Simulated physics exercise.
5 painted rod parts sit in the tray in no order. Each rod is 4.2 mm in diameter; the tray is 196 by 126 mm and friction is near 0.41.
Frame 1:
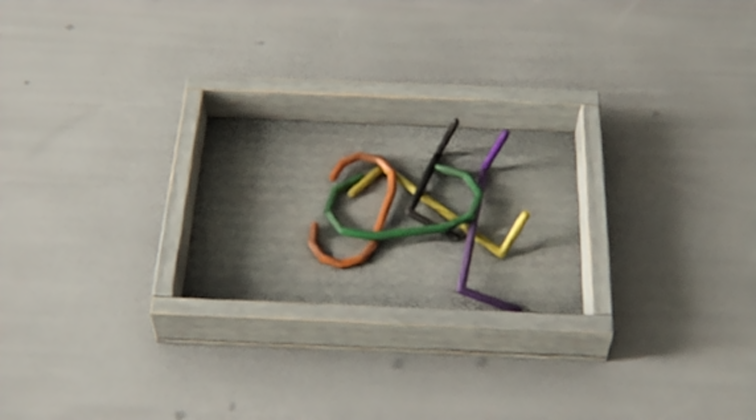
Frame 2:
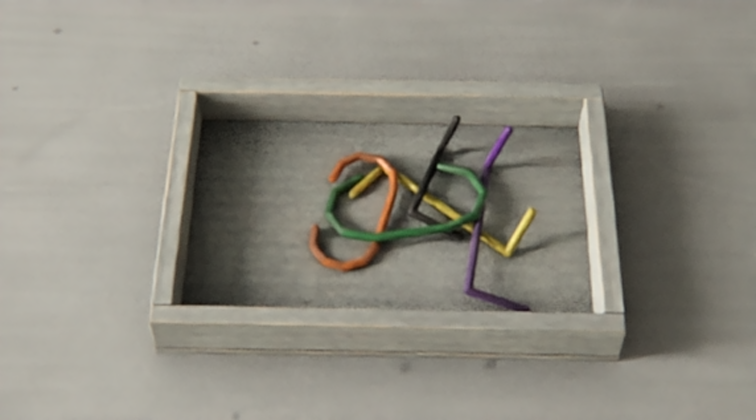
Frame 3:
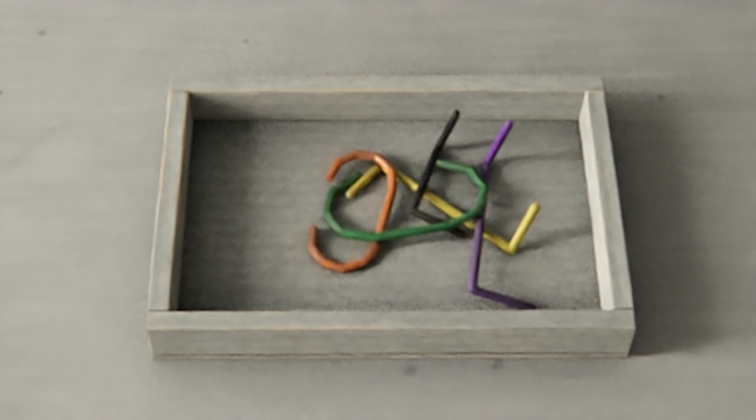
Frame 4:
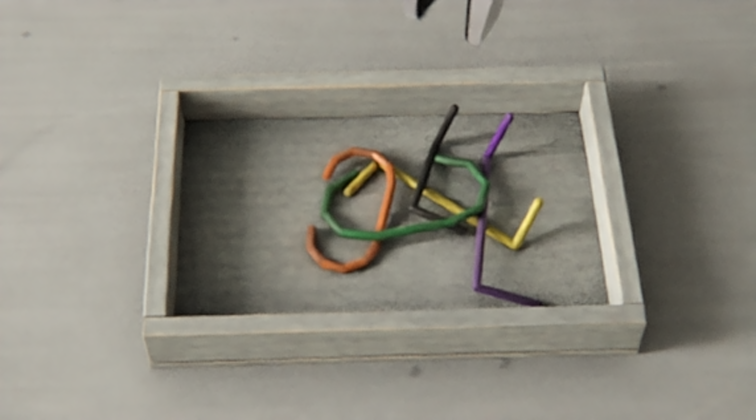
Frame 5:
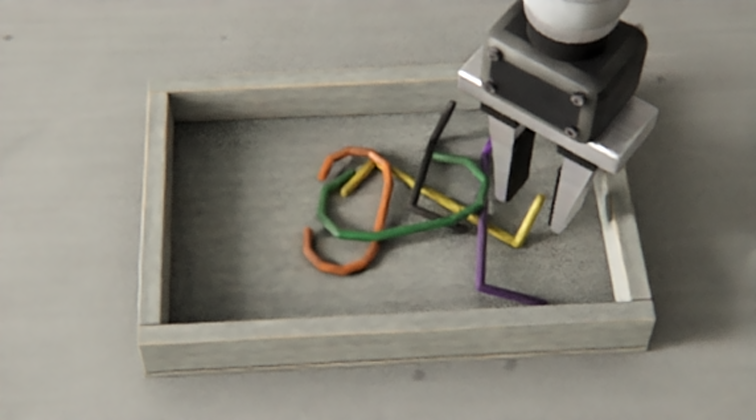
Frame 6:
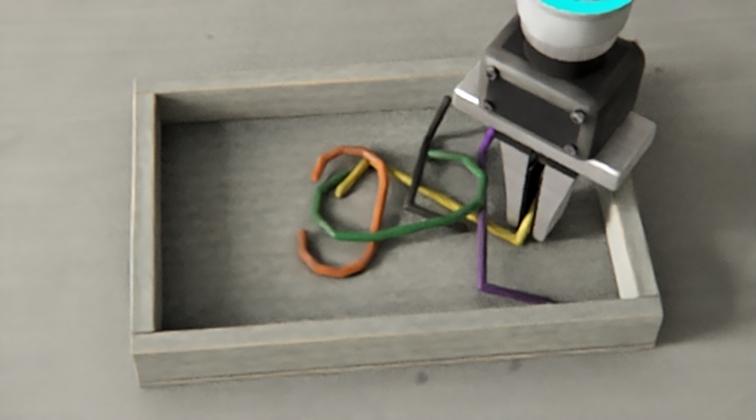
Robotic gripper descending into a shallow grey tray of tangled coloured bent rods and closing its fingers on the yellow one.
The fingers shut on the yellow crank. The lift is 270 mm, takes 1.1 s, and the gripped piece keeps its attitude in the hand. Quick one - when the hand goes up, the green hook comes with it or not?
I expect it to ride along.
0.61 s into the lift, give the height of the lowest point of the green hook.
About 90 mm up.
Then, 0.33 s into the lift, lowest point more than 20 mm over the tray floor, yellow crank 58 mm.
Then, 0.61 s into the lift, lowest point more than 20 mm over the tray floor, yellow crank 158 mm, black crank 120 mm, orange hook 99 mm, green hook 89 mm, purple crank 88 mm.
Then, 1.10 s into the lift, lowest point more than 20 mm over the tray floor, yellow crank 272 mm, black crank 228 mm, orange hook 214 mm, green hook 203 mm, purple crank 197 mm.
End, hanging yellow crank 272 mm, black crank 230 mm, orange hook 212 mm, green hook 204 mm, purple crank 192 mm; the other 0 are down.
